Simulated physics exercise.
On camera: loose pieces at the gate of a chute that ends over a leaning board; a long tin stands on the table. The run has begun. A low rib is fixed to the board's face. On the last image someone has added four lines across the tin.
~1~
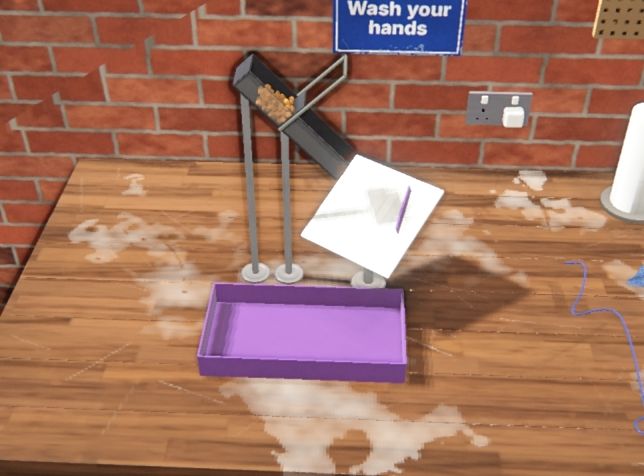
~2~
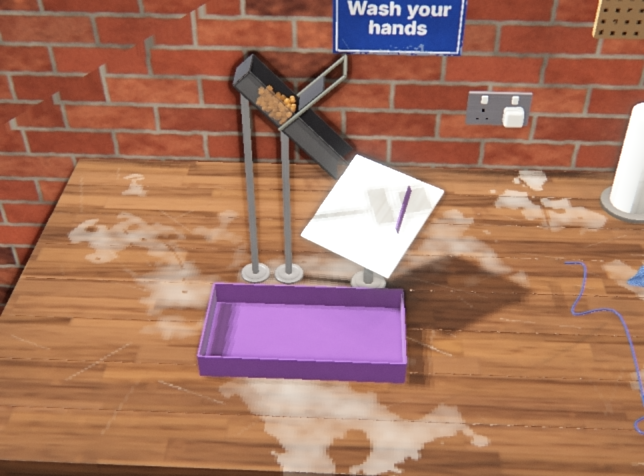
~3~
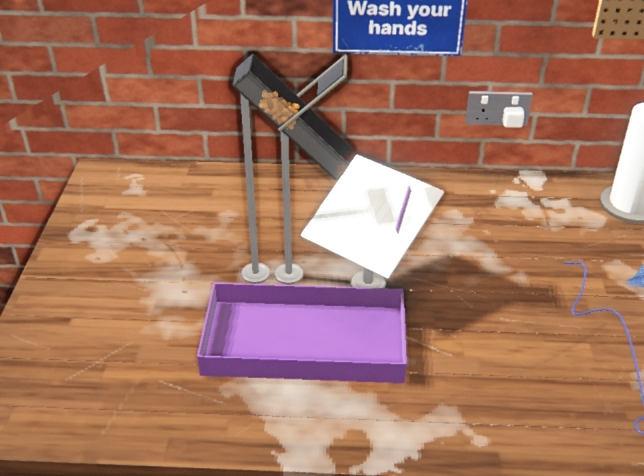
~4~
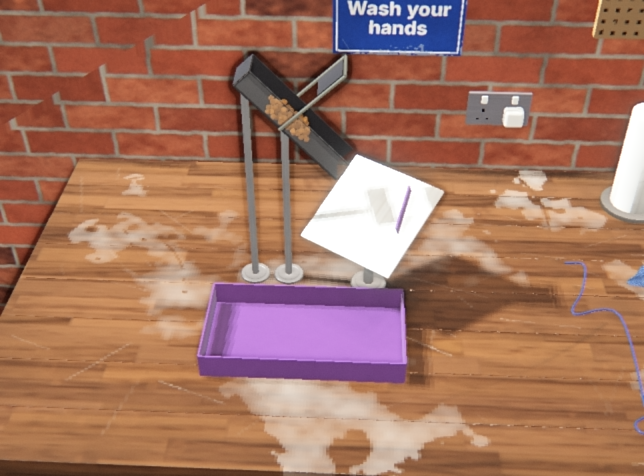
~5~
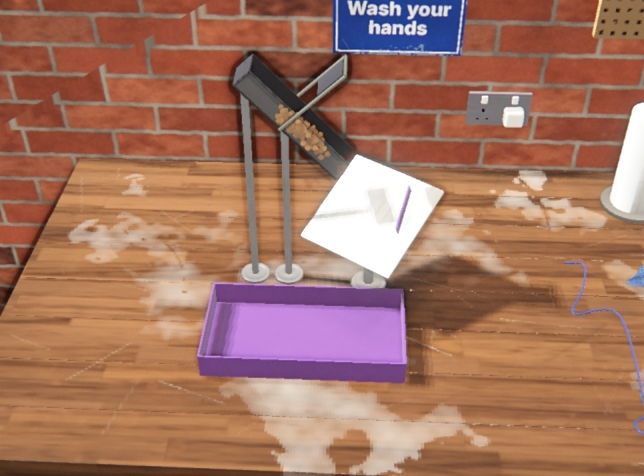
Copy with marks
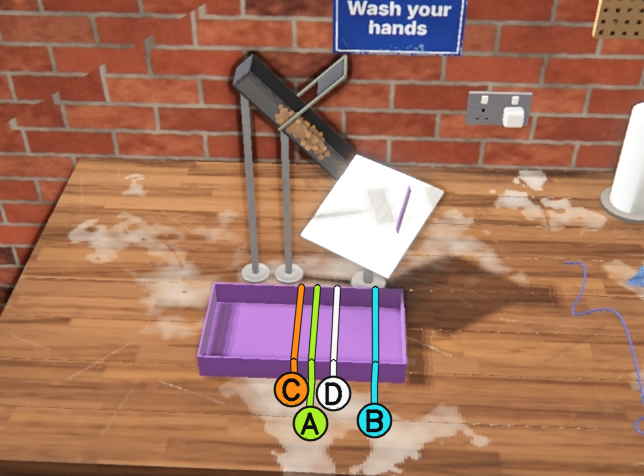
To begin with, a cluster of small tan pieces sits behind a gate near the top of a dark sloping chute, above a tilted white board and an empty purple tin. The gate shifts upward, and the pieces slide down to the right, passing beneath it and spreading along the chute's lower part.
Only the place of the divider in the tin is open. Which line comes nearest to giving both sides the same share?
D beats the others.
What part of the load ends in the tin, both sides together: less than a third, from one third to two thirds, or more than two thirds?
It is more than two thirds.
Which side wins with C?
Right.
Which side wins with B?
The left side.
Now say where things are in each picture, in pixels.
The first picture shows load behind the gate (278, 105), roasted chickpeas; lip of the chute (337, 171), sloping fairly steeply.
The second picture shows middle of the board (371, 213), tilted gently; middle of its low edge (343, 256); of its high edge (399, 172).
The third picture shows front corners of the tin (198, 356) and (406, 364), empty; front of the load (291, 127).
The fourth picture shows middle of the load (294, 122); its front (307, 132), roughly a third of the way to the lip; rib from (409, 185) to (396, 229).
The fifth picture shows middle of the load (304, 131); its front (328, 154), the larger part of the way to the lip.
On the marked copy, line A crosses the front rim at (311, 360); line B crosses the front rim at (375, 362); line C crosses the front rim at (293, 360); line D crosses the front rim at (333, 361).
With A, of what is caught, roughly a quarter on the left of the divider, the larger part on the right.
With B, of what is caught, almost all on the left of the divider, about a tenth on the right.
With C, of what is caught, about a tenth on the left of the divider, almost all on the right.
With D, of what is caught, roughly a third on the left of the divider, roughly two thirds on the right.
